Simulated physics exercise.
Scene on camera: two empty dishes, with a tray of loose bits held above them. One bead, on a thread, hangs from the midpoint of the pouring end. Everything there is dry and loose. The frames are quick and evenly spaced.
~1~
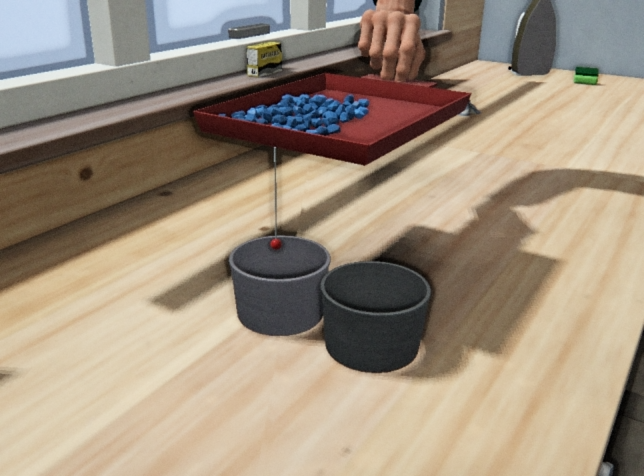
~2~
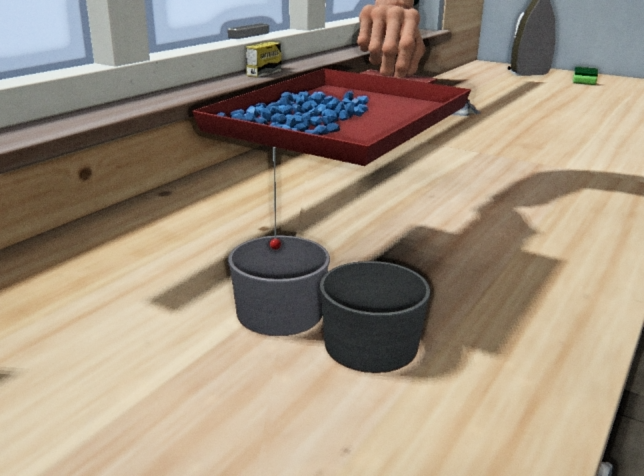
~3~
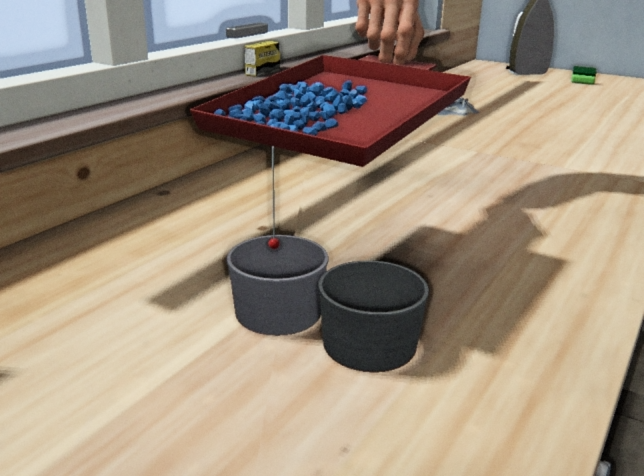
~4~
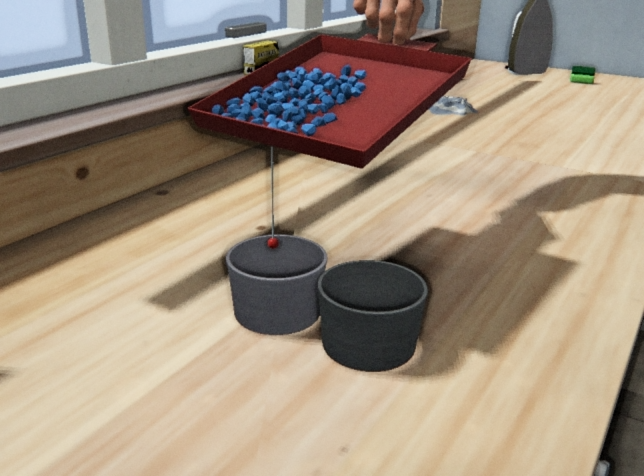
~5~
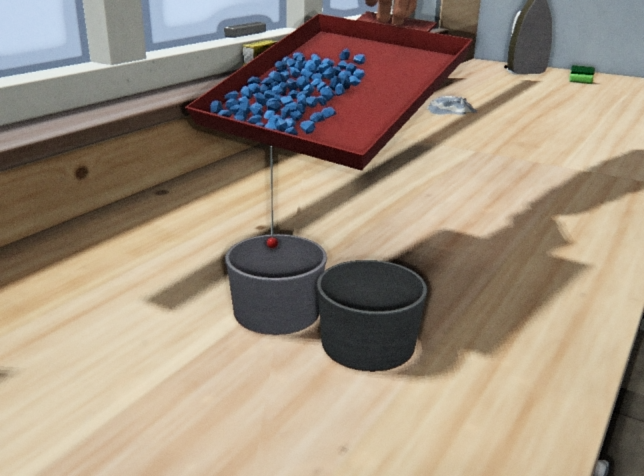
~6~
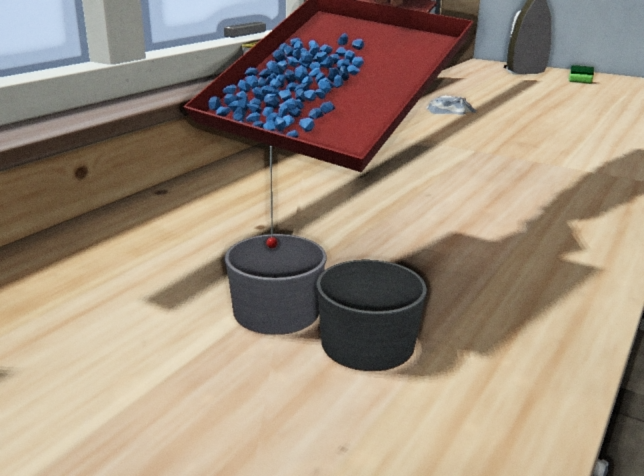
A pale wooden worktop beside a window is seen from above at an angle, in a view that stays nearly still. Two empty dark grey dishes sit side by side beneath a red tray of blue stones, with a red bead hanging on a thread over the left dish. A hand at the tray's far side raises it, tilting the tray increasingly toward the near right corner.
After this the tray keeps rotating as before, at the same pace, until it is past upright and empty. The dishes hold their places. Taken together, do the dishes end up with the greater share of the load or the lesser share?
The catch is worse than half, if you ask me.
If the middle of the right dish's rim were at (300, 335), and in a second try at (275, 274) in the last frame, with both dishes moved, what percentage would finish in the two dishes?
The first try gives 30 per cent, the second 50 per cent.
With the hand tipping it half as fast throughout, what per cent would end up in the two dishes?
Estimate: Some 20%.
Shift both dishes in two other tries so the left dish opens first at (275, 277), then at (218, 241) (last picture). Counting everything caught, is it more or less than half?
First shift, a majority share; second shift, a minority share.
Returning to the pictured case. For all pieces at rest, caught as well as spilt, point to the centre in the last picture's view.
The centre comes to rest near (272, 359).
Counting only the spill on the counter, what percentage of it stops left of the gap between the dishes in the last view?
Reading: Around 90 %.
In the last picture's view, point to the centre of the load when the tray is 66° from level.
I'd put the middle close to (271, 119).
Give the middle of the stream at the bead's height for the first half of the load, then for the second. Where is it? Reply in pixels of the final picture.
The first part passes (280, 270); everything after passes (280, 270).
Soon after the last picture, tray tipped steeply; nearly all on the tray; a stray few in the air.
A little later, tray tipped past a quarter turn; about a third on the tray; a small part in the right dish; about a third outside both; a small part in the air.
Later still, tray tipped past a quarter turn; about a quarter in the right dish; a stray few in the left dish; most outside both.
At rest, tray tipped past a quarter turn; about a quarter in the right dish; a small part in the left dish; most outside both.
